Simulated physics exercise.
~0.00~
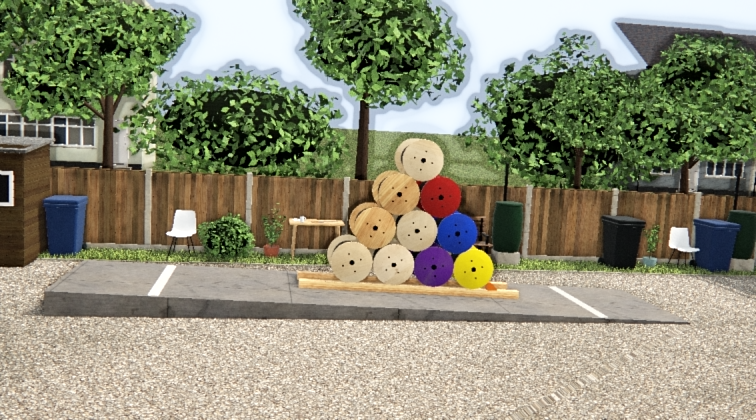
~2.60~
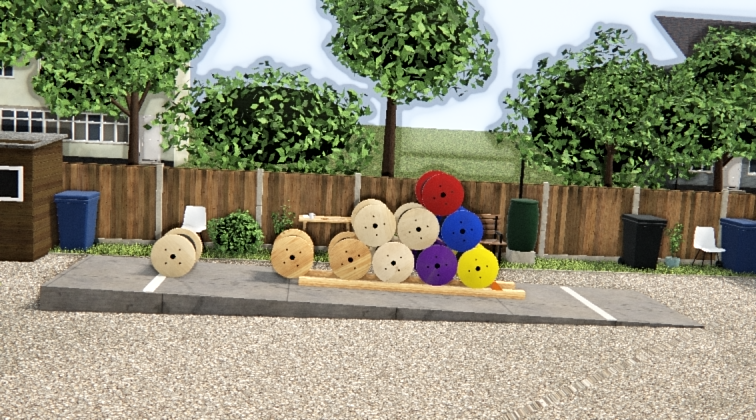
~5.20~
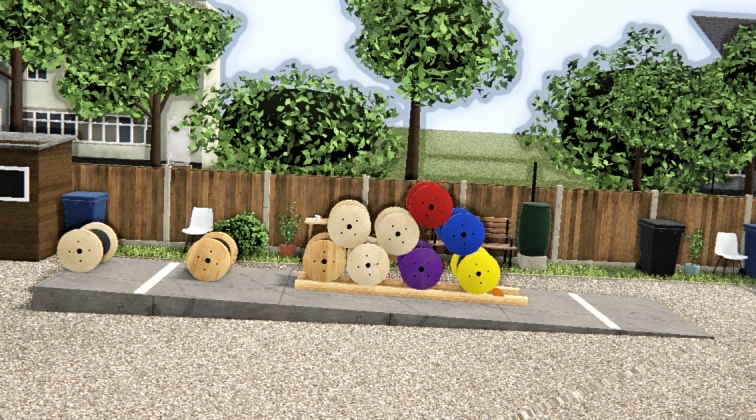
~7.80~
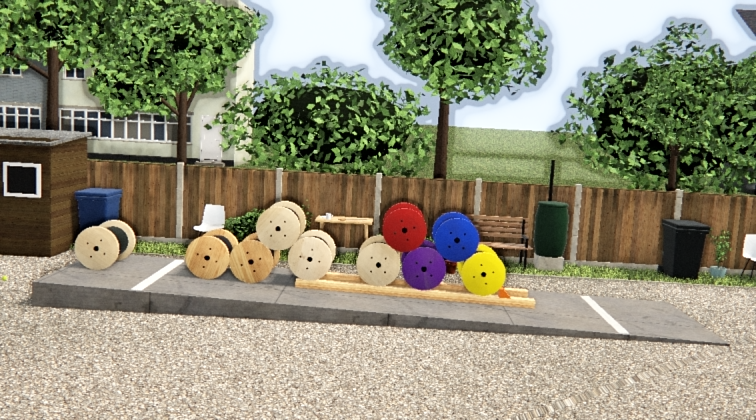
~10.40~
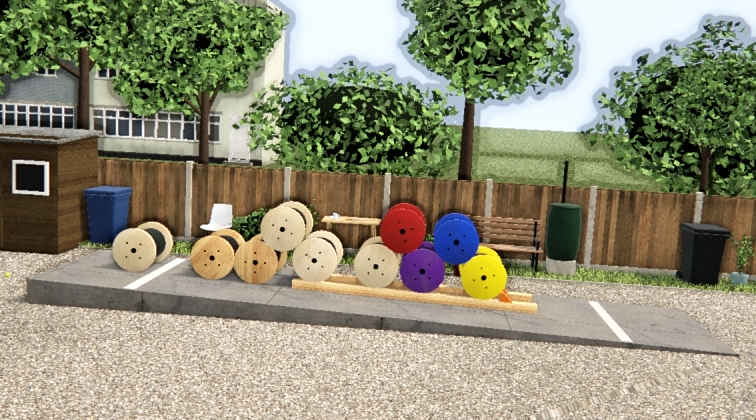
Ten cable reels stacked in a pyramid on a concrete pad slumped to the left, the plain wooden ones rolling off the timbers and one passing the left white line, while red dropped beside blue, above purple and yellow, where they came to rest.
